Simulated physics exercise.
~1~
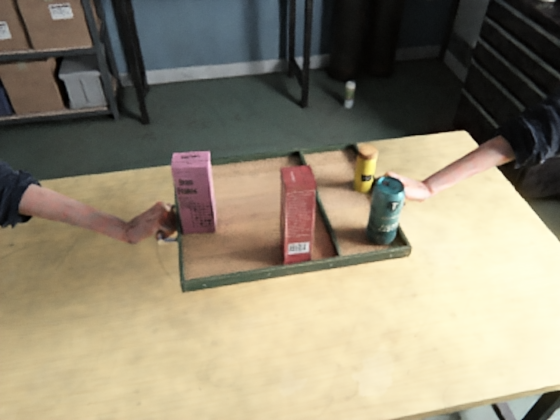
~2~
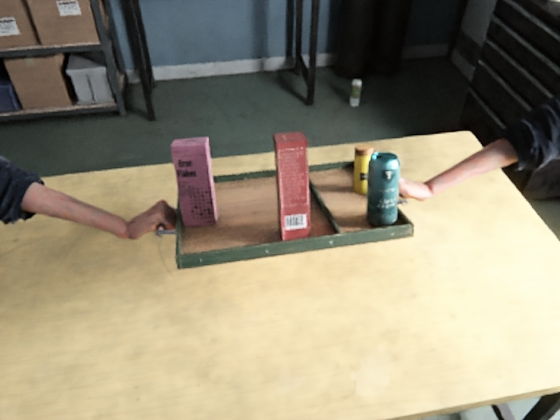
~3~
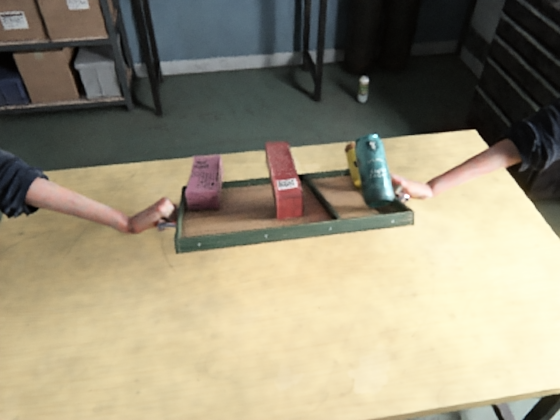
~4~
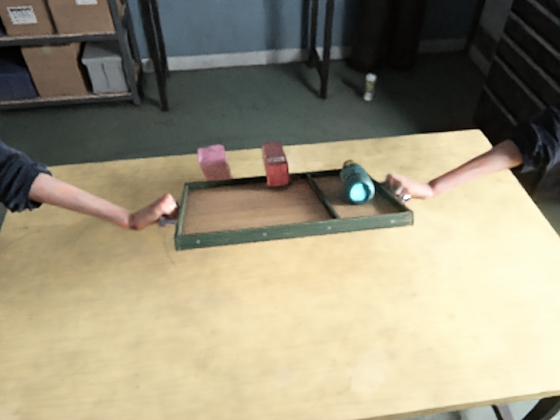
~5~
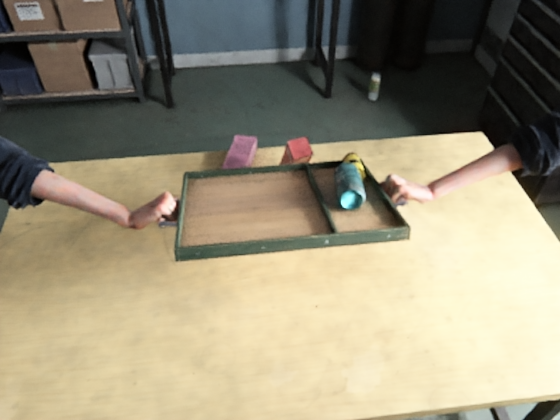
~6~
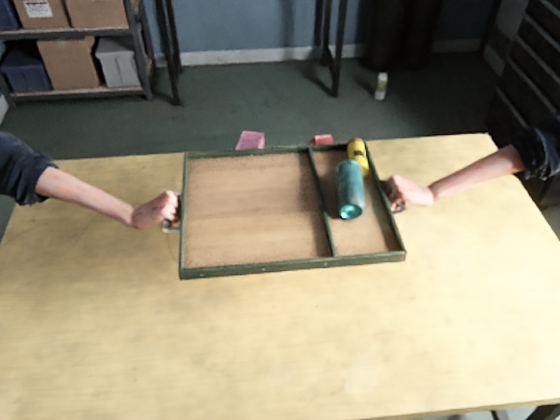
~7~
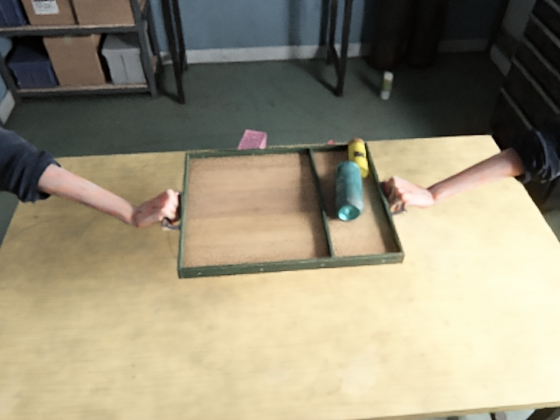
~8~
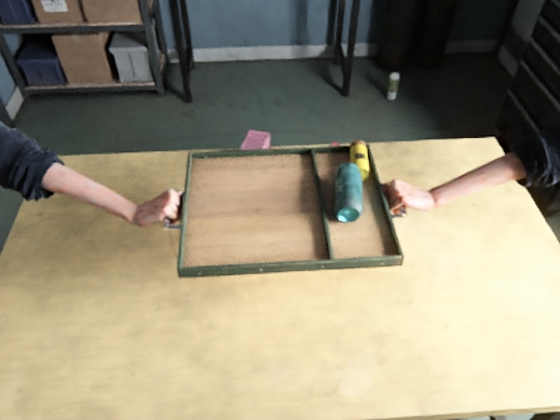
Tray held by two hands tilting far side down and levelling, both cartons toppling off the back, can and yellow shaker left lying inside.
